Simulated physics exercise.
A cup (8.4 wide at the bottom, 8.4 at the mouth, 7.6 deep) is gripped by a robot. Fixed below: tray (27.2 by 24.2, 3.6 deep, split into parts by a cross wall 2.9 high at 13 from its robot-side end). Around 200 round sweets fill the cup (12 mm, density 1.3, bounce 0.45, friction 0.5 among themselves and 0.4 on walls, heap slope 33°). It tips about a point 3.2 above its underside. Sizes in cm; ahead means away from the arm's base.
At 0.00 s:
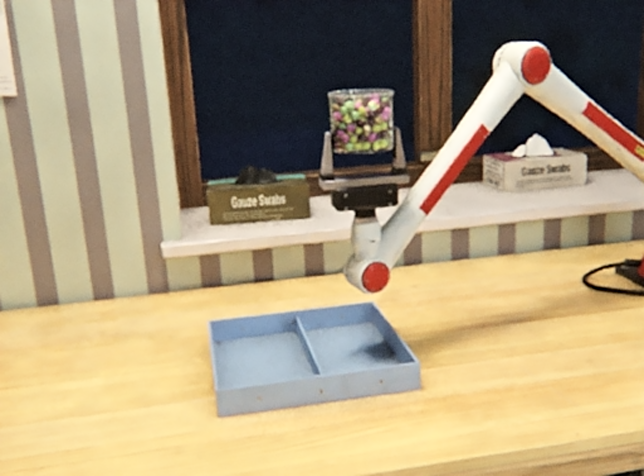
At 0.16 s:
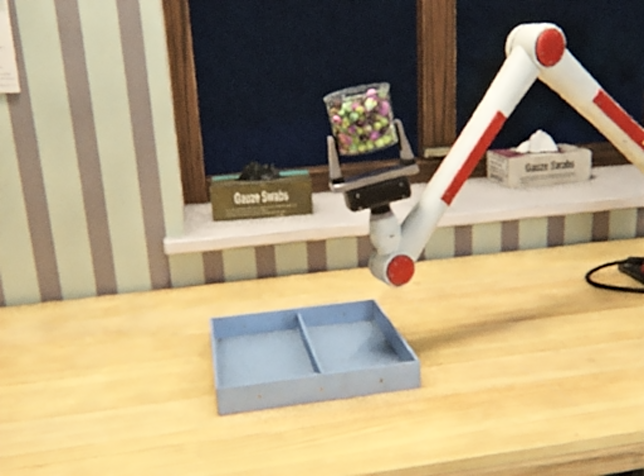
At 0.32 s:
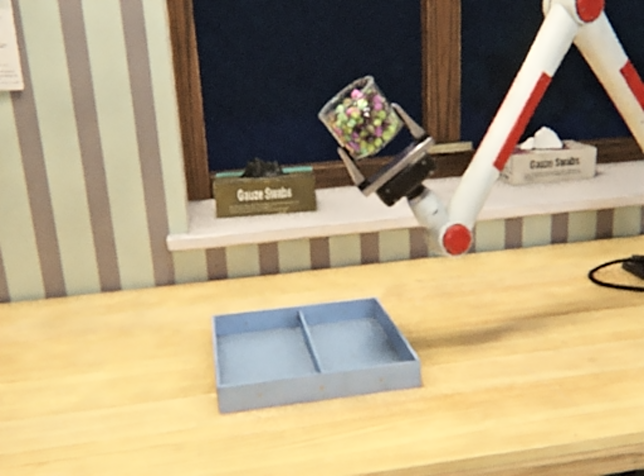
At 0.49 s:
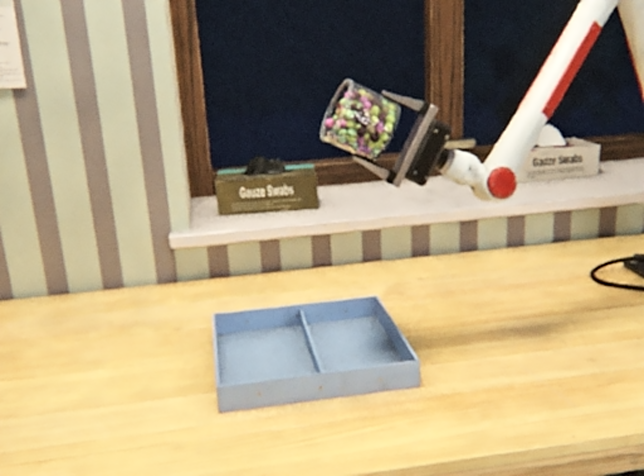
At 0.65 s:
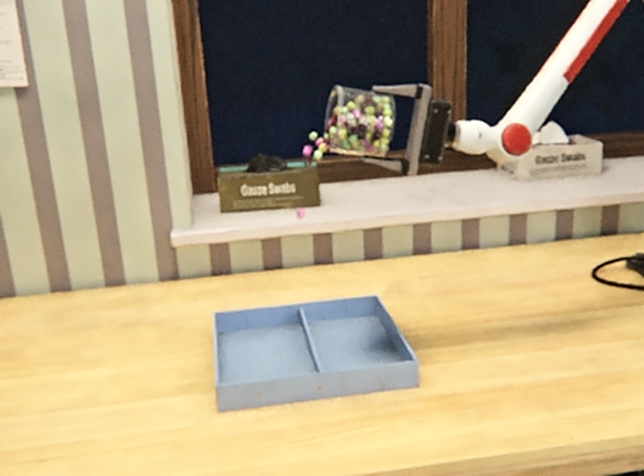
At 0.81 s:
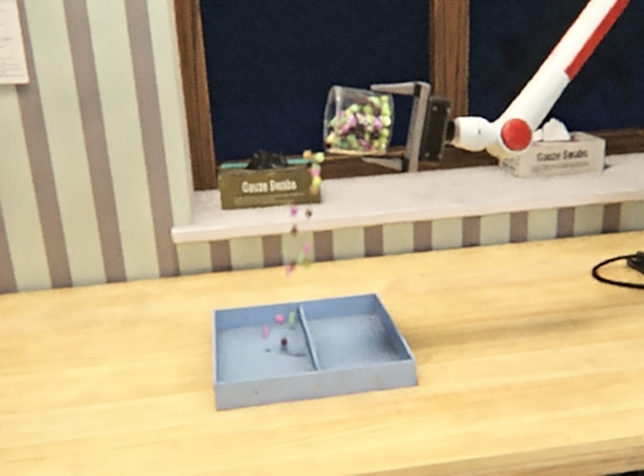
A robot arm tilts a clear cup leftward, and colourful sweets tumble into a blue divided tray.
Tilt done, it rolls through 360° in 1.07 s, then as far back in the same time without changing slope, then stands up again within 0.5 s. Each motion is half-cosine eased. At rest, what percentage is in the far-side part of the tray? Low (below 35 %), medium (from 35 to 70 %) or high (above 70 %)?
Answer: Medium; from 35 to 70 % of the round sweets finish in the far-side part of the tray.
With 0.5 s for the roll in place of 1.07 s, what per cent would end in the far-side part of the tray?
It would be near 35 per cent.
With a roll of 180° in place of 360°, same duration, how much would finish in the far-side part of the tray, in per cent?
It would be near 40 per cent.
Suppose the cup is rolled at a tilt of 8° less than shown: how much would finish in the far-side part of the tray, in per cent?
It would be near 30 per cent.
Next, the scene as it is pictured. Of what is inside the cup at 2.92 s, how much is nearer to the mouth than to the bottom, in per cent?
Roughly 35 per cent.
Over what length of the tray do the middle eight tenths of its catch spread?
Roughly 18 cm.
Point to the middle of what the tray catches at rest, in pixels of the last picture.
Near (263, 361).
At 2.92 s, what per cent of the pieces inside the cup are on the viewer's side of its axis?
Some 30 per cent.
After 1.87 s, tipped 80°, highest piece 37 above the table; 118 in the cup, 64 in the far-side part, 9 in the robot-side part, 1 on the table or floor, 13 in flight or on a rim.
After 2.92 s, tipped 80°, highest piece 38 above the table; 93 in the far-side part, 89 in the cup, 14 in the robot-side part, 1 on the table or floor, 8 in flight or on a rim.
After 3.65 s, upright, highest piece 38 above the table; 100 in the far-side part, 87 in the cup, 16 in the robot-side part, 2 on the table or floor.
After 4.35 s, upright, highest piece 38 above the table; 100 in the far-side part, 87 in the cup, 16 in the robot-side part, 2 on the table or floor.
In the end, 100 in the far-side part, 87 in the cup, 16 in the robot-side part, 2 on the table or floor. That is 49 % in the far-side part of the tray.
